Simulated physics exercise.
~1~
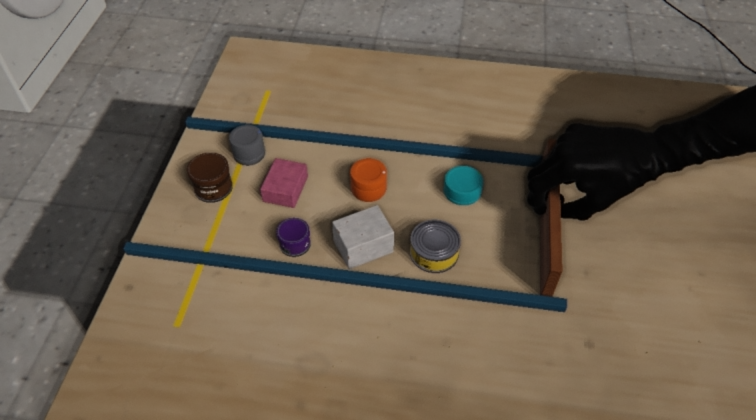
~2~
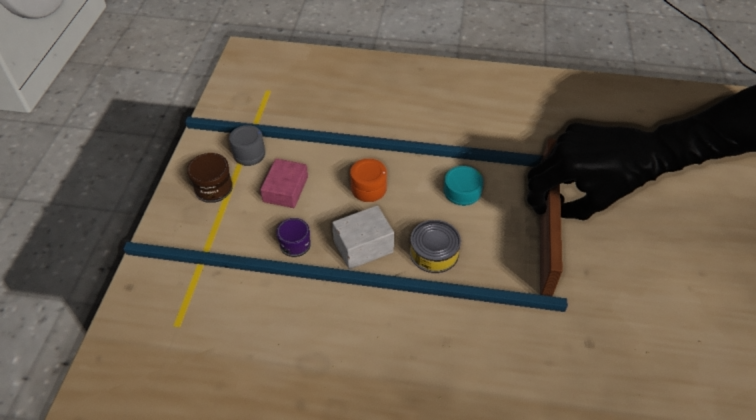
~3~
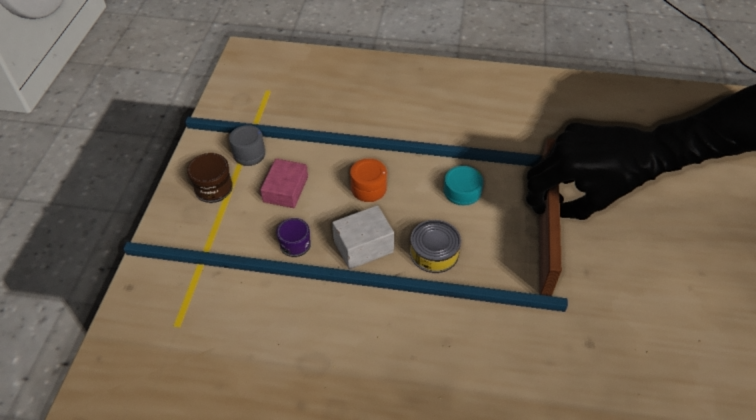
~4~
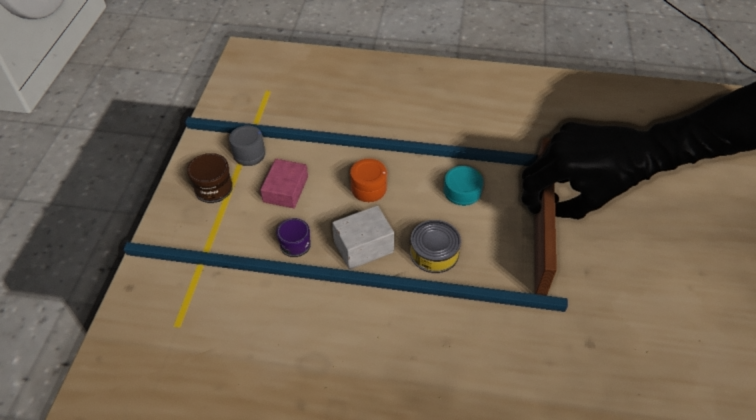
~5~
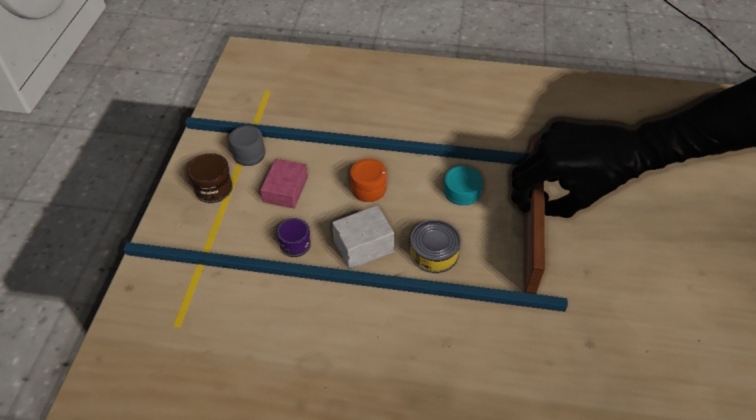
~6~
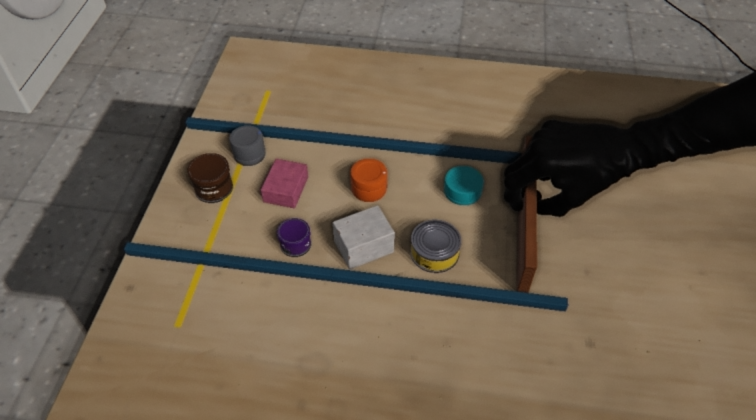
A black-gloved hand holds a reddish-brown board upright at the right of a channel between two blue strips, at first barely moving. Then it slides the board a short way left toward the scattered pots, lids, blocks and tin, which stay still around and beyond the yellow tape, untouched by the board.
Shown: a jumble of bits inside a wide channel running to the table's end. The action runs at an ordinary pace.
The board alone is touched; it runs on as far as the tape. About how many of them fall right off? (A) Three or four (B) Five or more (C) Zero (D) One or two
Option D: One or two.
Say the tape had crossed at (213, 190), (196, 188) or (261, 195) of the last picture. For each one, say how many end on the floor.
Respectively, 3, 5 and 0.
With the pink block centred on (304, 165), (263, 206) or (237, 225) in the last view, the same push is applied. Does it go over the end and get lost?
The pink block stays put; stays put; goes off.
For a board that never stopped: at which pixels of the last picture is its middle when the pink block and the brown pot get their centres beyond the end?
For the pink block, about (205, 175); for the brown pot, about (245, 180).
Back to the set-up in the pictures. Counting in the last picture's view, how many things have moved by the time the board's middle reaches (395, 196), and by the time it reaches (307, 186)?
The number moved is 5 and then 7.
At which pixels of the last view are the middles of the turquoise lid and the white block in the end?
Same order as the question: First (223, 155), second (142, 213).
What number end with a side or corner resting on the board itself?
3 of them.
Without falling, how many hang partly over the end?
As for overhanging, the count is 1.
Early on, none off yet; brown pot at rest near (211, 178); grey lid at rest near (248, 146); pink block at rest near (285, 183).
A while later, none off yet; brown pot moving near (199, 179); grey lid at rest near (248, 146); pink block travelled about its own width near (236, 190).
Finally, the number that fall off is one or two; lost, purple pot and brown pot.
